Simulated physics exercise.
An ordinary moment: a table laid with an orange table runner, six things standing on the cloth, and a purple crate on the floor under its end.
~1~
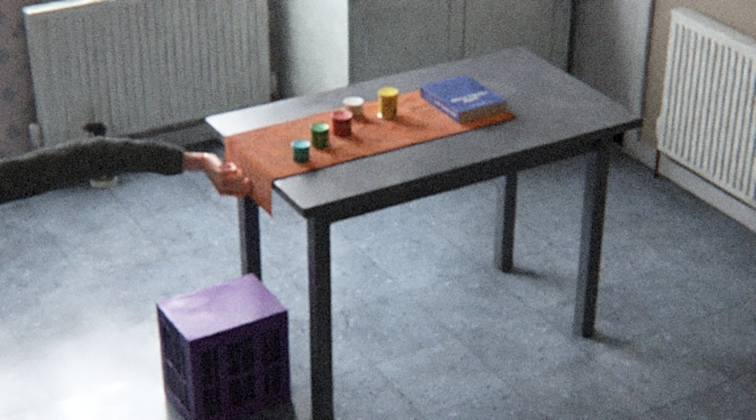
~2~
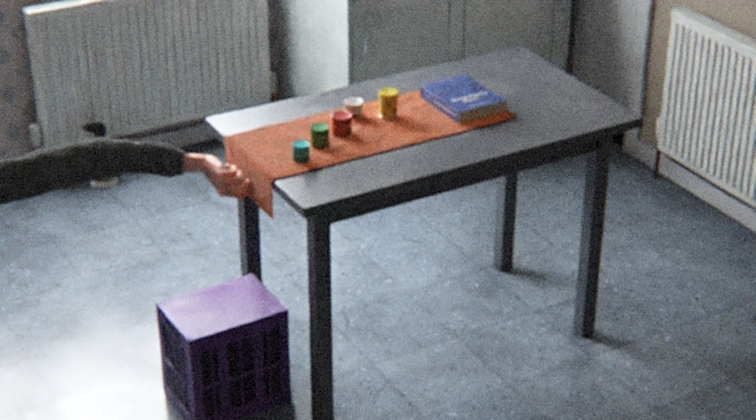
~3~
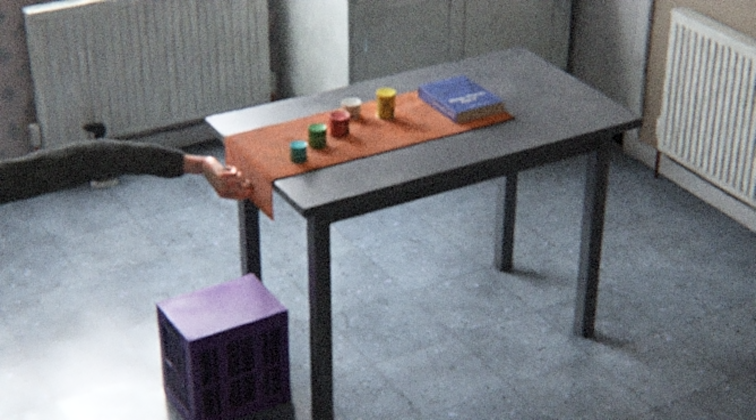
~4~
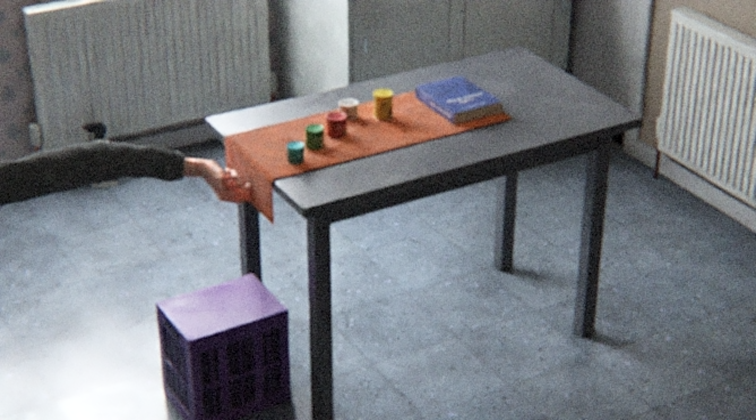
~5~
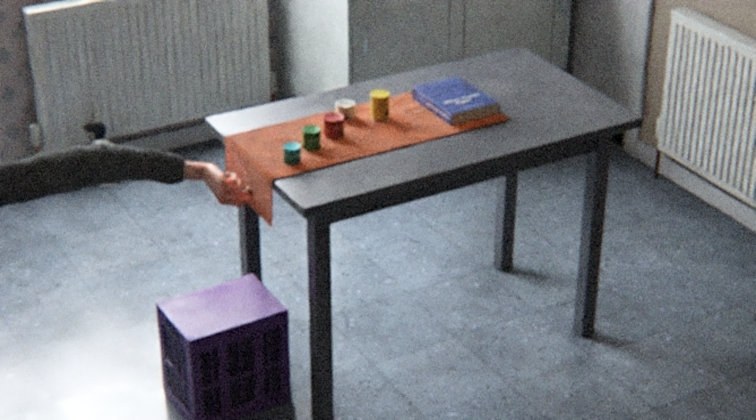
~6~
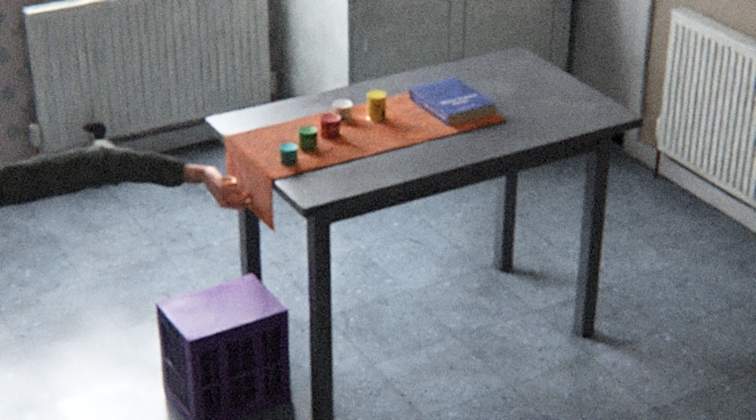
A hand slowly pulls an orange runner, shifting the pots and book slightly left.
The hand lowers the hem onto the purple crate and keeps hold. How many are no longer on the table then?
The count of fallen things is three.
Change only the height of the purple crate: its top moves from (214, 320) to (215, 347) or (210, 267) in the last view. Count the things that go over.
Over the edge go 4 and 1.
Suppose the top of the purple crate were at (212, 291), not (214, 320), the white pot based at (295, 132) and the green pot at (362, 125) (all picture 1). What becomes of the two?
The white pot is carried off, the green pot remains up.
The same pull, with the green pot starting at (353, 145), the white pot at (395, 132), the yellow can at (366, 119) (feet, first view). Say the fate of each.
The green pot tumbles off; the white pot holds on; the yellow can stays on.
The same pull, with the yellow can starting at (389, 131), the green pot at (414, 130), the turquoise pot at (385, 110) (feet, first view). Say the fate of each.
The yellow can remains up; the green pot does not fall; the turquoise pot survives.
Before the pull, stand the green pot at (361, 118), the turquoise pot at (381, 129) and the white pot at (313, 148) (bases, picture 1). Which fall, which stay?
The green pot does not fall; the turquoise pot holds on; the white pot tumbles off.
Soon after, hem near (250, 261); turquoise pot gone.
After that, hem on the crate; turquoise pot and green pot gone.
In the end, hem on the crate; turquoise pot, green pot and red pot gone. It carries off three.
